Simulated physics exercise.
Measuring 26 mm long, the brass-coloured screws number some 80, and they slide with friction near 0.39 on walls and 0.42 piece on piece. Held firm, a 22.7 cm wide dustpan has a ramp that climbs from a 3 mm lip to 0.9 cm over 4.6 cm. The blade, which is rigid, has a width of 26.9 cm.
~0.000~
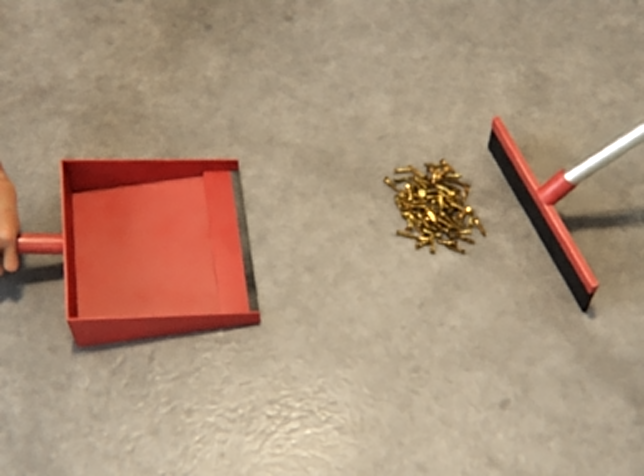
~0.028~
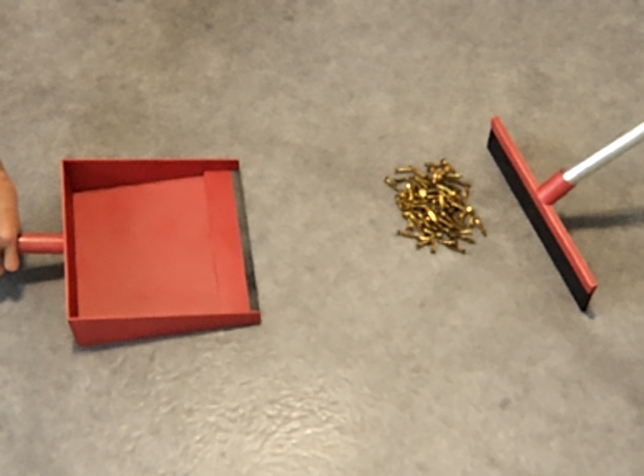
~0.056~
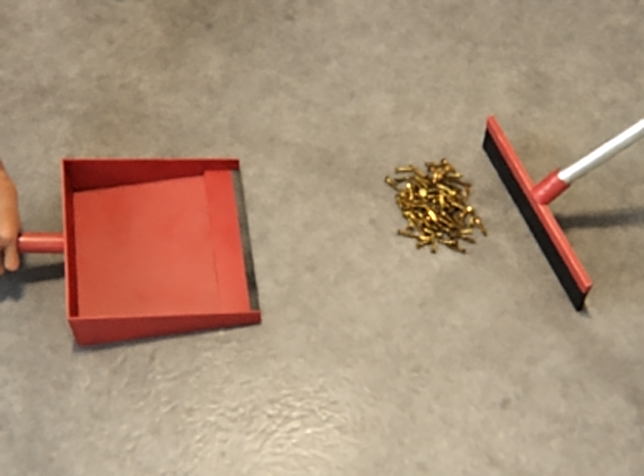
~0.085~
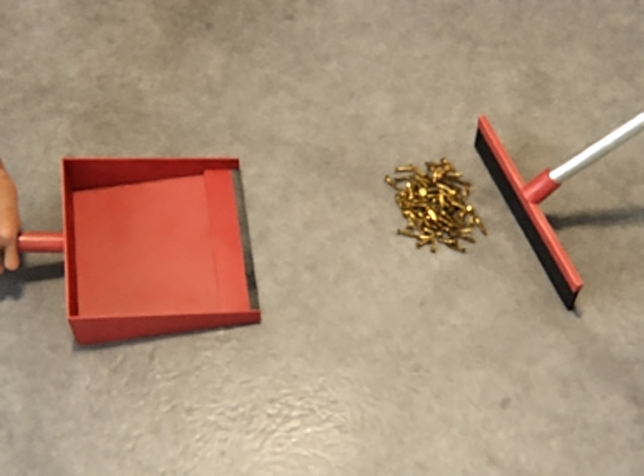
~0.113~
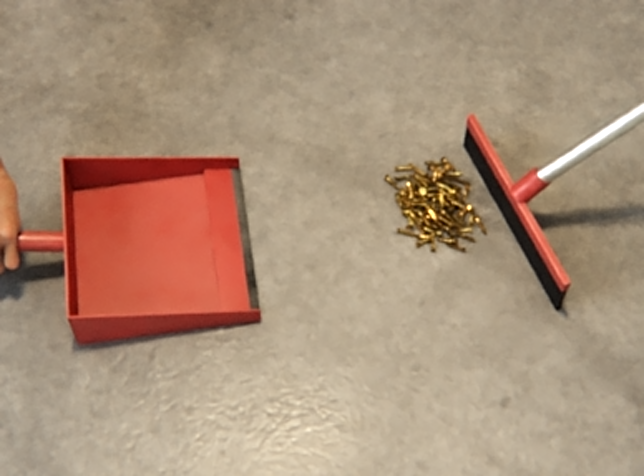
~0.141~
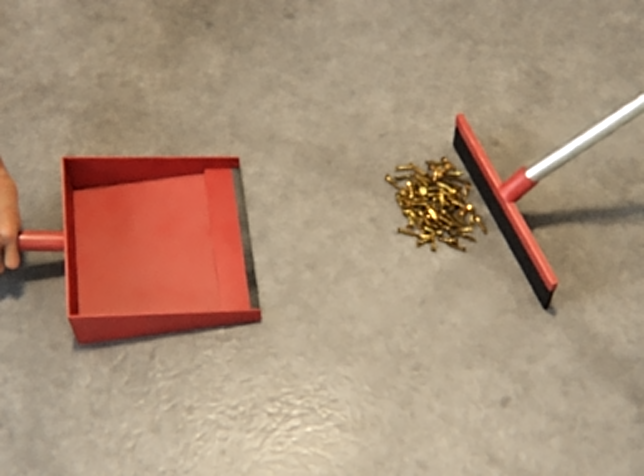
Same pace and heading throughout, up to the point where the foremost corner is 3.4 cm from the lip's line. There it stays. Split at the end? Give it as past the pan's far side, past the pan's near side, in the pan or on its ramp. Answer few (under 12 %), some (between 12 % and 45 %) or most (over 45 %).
Far side: Few, near side: Few, pan: Few.
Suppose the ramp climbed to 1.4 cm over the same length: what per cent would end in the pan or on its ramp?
Something like 0 per cent, ramp included.
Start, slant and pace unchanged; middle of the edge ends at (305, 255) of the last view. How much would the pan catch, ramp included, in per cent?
I'd expect around 5 per cent.
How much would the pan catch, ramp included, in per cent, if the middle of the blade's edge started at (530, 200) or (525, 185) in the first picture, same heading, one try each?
About 0 and 0 per cent.
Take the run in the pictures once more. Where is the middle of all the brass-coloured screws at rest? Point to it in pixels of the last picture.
Roughly pixel (271, 220).
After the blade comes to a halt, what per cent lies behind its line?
Estimate: Around 0 %.
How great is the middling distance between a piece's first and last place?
Median: Approx. 22 cm.
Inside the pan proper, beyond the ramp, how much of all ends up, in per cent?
Roughly 0 per cent.
Then, at 0.38 s, middle of the blade 19 cm from the lip; 0 % over the lip, far side 0 %, near side 0 %.
Then, at 0.54 s, middle of the blade 11 cm from the lip; 0 % over the lip, far side 5 %, near side 0 %.
Then, at 0.82 s, middle of the blade 6 cm from the lip; 0 % over the lip, far side 5 %, near side 0 %.
By 1.7 s all is still; far side 5 %, near side 0 %, pan 0 %, in front of the lip or behind the blade 95 %.
